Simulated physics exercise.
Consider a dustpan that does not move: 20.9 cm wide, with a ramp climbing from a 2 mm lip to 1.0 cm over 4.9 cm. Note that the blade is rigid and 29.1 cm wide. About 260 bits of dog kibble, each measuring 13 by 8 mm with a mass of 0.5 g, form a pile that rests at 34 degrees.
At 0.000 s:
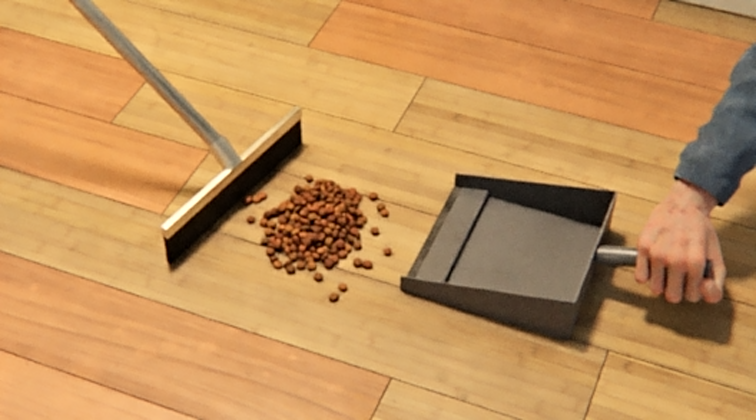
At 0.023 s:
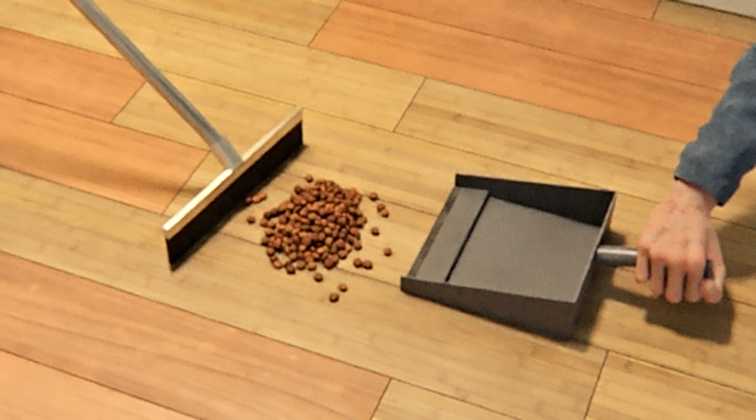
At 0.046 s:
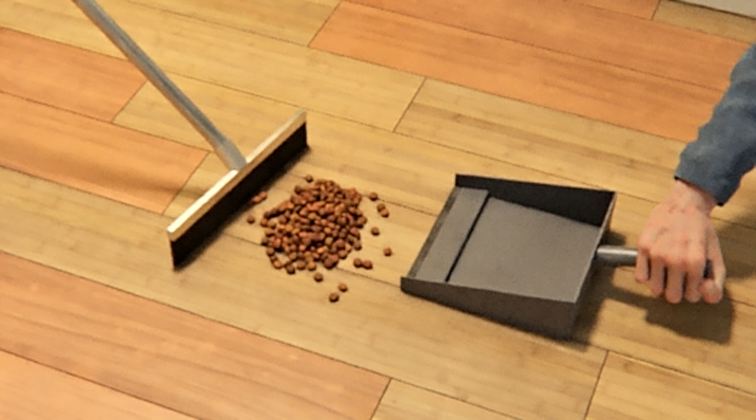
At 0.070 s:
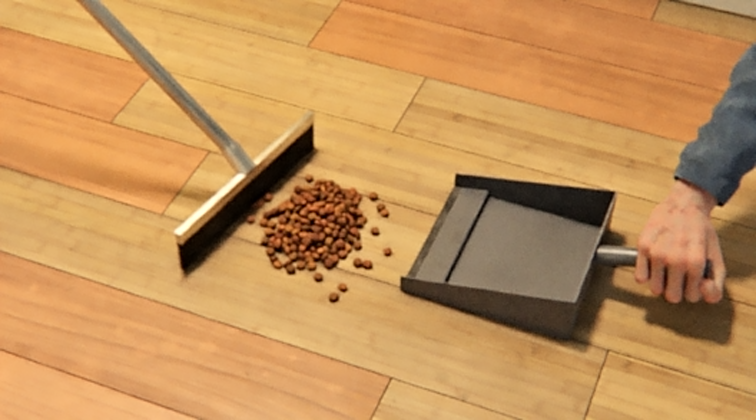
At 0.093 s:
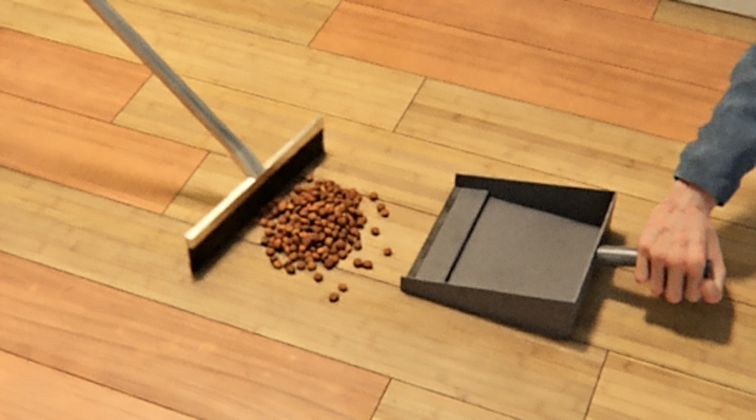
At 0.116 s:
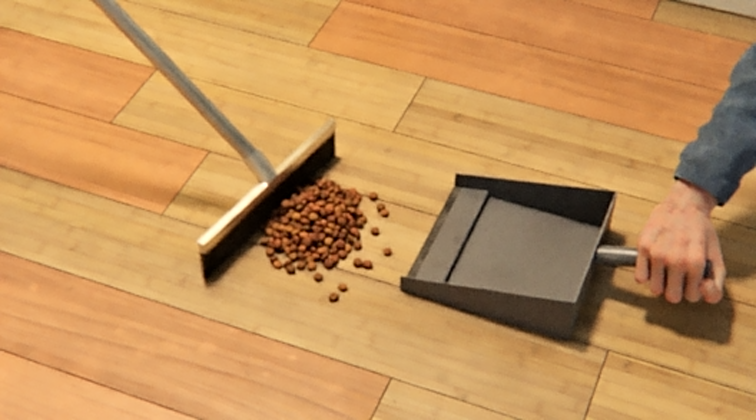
On a wooden plank floor, a wide-bladed tool on a long handle slides right into a pile of small reddish-brown pieces, nudging its near edge, while a hand at right holds a dark dustpan still.
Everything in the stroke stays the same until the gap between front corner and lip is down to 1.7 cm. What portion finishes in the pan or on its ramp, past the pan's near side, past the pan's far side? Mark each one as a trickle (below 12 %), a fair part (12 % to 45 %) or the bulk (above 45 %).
In the pan or on its ramp: A fair part; past the pan's near side: A fair part; past the pan's far side: A trickle.
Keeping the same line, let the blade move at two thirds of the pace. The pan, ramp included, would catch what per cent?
Some 30 %.
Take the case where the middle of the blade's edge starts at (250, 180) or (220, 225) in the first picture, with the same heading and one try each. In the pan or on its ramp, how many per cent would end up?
The two tries give some 30 % and some 45 %.
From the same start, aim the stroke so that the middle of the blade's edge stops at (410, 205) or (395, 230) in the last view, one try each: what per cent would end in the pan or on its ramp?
I'd expect about 25 percent, then about 30 percent.
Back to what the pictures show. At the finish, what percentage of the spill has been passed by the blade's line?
Roughly 0 in a hundred.
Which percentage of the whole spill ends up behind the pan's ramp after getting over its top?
Around 10 in a hundred.
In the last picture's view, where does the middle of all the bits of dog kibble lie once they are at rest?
Somewhere around (415, 261) in the final frame.
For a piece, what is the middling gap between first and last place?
Median shift: Approx. 16 cm.
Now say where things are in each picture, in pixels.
Blade from (166, 233) to (298, 115), moved 0.0 cm, 0 of the pieces shifted so far; middle of the pieces at (317, 218); pan at (522, 263), in the first picture.
Blade from (168, 233) to (299, 115), moved 0.2 cm, 0 of the pieces shifted so far; middle of the pieces at (317, 218), in the second picture.
Blade from (172, 235) to (303, 117), moved 0.9 cm, 0 of the pieces shifted so far; middle of the pieces at (317, 218), in the third picture.
Blade from (180, 238) to (310, 119), moved 2.1 cm, 3 of the pieces shifted so far; middle of the pieces at (317, 218), in the fourth picture.
Blade from (190, 243) to (320, 123), moved 3.7 cm, 4 of the pieces shifted so far; middle of the pieces at (317, 218), in the fifth picture.
Blade from (203, 248) to (332, 127), moved 5.6 cm, 36 of the pieces shifted so far; middle of the pieces at (318, 219); pan at (522, 263). The blade's pace is about 0.84 m/s, heading 6 degrees towards the viewer's side, in the sixth picture.
After 0.23 s, middle of the blade 11 cm from the lip; 0 % over the lip, far side 0 %, near side 15 %.
After 0.30 s, middle of the blade 6 cm from the lip; 5 % over the lip, far side 0 %, near side 20 %.
After 0.51 s, middle of the blade 5 cm from the lip; 40 % over the lip, far side 0 %, near side 25 %.
At rest (1.0 s), pan 40 %, near side 25 %, far side 0 %, in front of the lip or behind the blade 35 %.
